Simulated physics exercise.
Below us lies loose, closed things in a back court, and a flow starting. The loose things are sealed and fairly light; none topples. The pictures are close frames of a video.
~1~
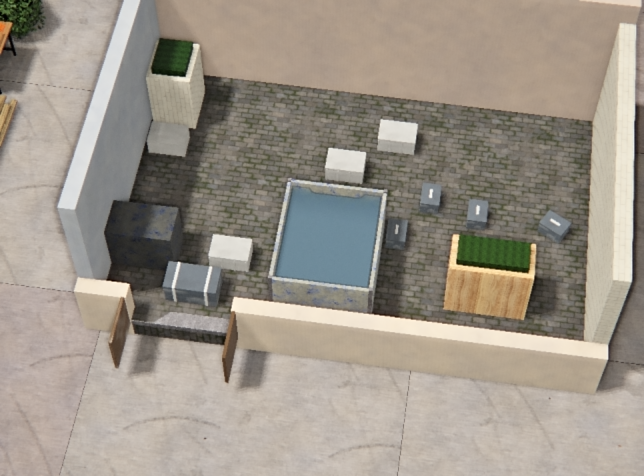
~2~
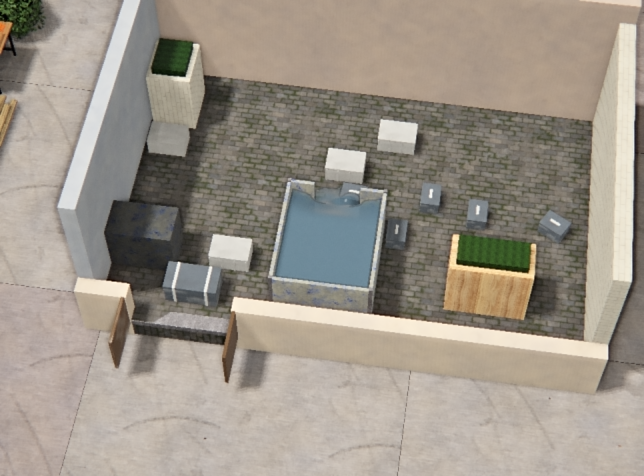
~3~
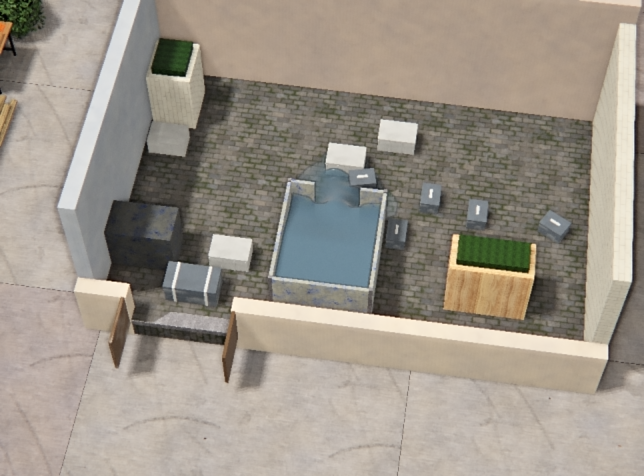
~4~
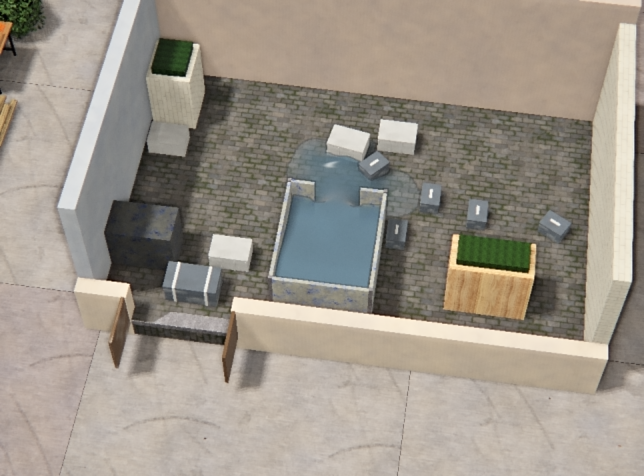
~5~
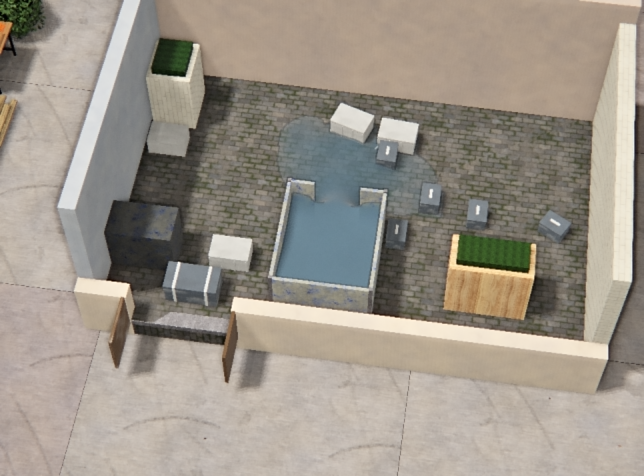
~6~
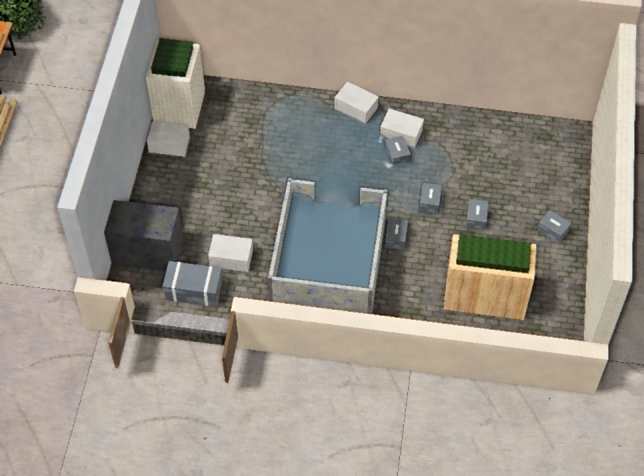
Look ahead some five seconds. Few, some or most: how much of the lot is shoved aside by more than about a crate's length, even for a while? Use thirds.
That comes to one to two thirds.
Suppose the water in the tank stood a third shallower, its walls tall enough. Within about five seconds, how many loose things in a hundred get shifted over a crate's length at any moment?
I make it 30 per cent.
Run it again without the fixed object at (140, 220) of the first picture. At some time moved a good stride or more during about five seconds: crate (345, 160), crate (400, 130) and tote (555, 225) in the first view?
In that order: Shifted that much, pushed that far, pushed that far.
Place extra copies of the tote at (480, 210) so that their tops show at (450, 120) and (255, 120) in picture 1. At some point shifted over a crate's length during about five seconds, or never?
One after the other: Shifted that much, moved that far.
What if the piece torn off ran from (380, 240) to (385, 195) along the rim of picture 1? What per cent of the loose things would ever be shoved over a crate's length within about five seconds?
Some 50 per cent.
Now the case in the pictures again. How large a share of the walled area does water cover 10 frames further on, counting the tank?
Near 45 in a hundred.
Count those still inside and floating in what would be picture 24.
2 of them.
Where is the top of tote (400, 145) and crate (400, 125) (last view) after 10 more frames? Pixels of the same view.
Roughly at (568, 134) and (526, 119).
A moment on, 3 of 10 are well off their spots; 0 afloat.
Next, 3 of 10 are well off their spots; 2 afloat.
Later, 3 of 10 are well off their spots; 2 afloat.
In the end, 5 of 10 are well off their spots, and 5 have been at some point; 2 afloat.
